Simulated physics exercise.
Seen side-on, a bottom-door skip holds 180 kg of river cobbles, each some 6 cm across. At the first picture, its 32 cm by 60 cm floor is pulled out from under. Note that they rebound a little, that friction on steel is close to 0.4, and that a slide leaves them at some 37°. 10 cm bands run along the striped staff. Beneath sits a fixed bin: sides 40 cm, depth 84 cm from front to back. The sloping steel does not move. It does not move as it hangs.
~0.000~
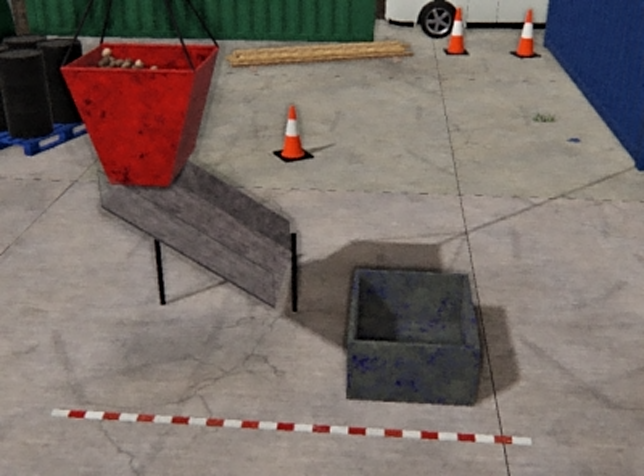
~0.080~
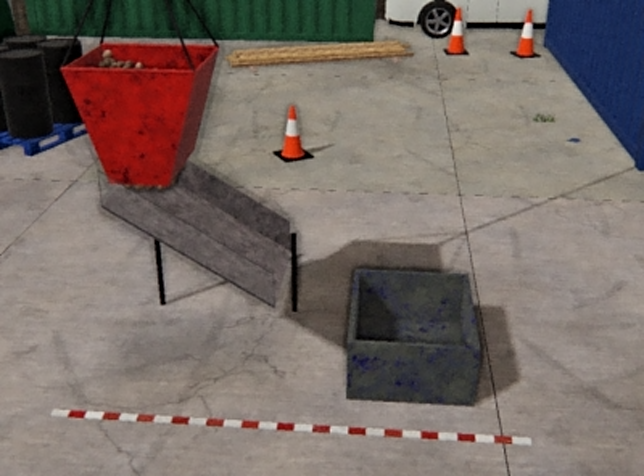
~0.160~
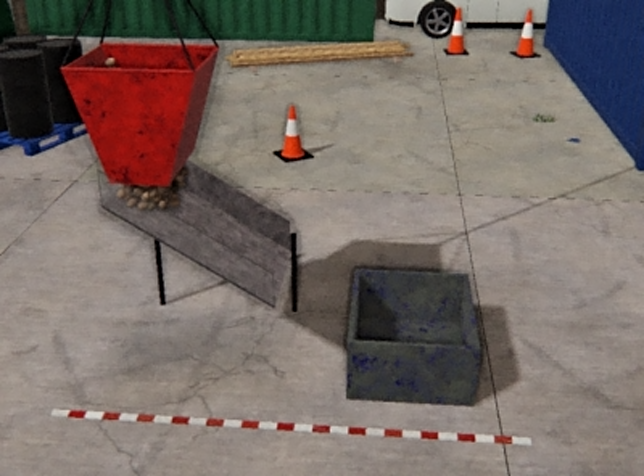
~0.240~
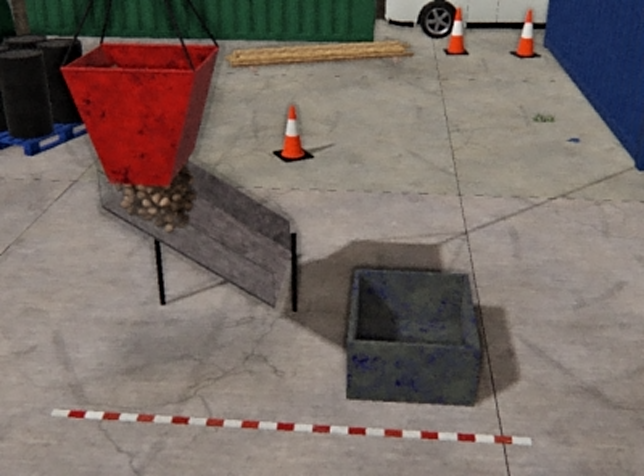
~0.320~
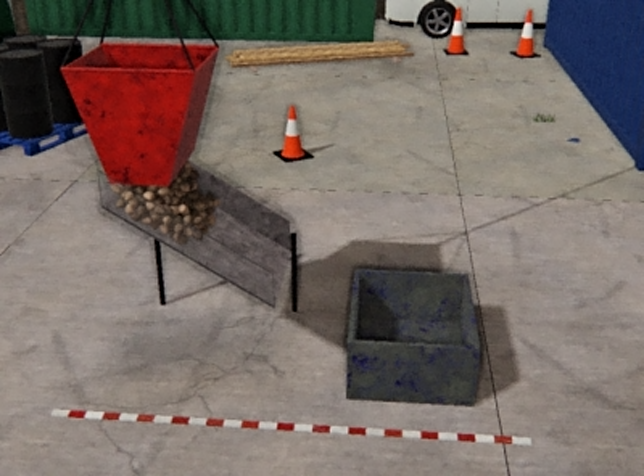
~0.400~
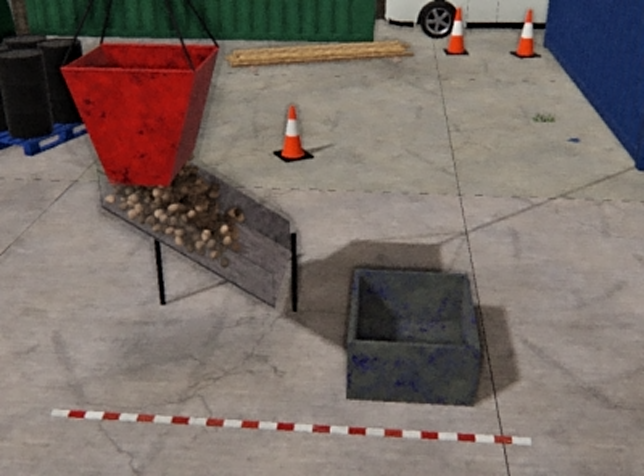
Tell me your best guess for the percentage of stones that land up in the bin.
My best guess is 0 percent.
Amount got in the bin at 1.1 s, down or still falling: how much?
Roughly 0 percent by that time.
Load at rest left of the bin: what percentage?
Result: About 95 in a hundred.
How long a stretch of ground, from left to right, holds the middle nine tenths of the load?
Roughly 50 cm.
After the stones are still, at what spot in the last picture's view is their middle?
They end up centred close to (320, 346).
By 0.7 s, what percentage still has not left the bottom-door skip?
Roughly 20 per cent is still inside.
After 0.7 s, 22 % in the bottom-door skip, 69 % on the steel, 9 % falling or lying left of the bin; the stones farthest right are at (343, 321).
After 1.1 s, 0 % in the bottom-door skip, 56 % on the steel, 44 % falling or lying left of the bin; the stones farthest right are at (347, 341).
After 1.7 s, 0 % in the bottom-door skip, 12 % on the steel, 87 % falling or lying left of the bin, 0 % falling or lying beside or right of the bin; the stones farthest right are at (365, 335).
After 2.6 s, 0 % in the bottom-door skip, 97 % falling or lying left of the bin, 3 % falling or lying beside or right of the bin; the stones farthest right are at (385, 327).
After 4.5 s, 0 % in the bottom-door skip, 97 % left of the bin, 3 % beside or right of the bin; the stones farthest right are at (386, 326).
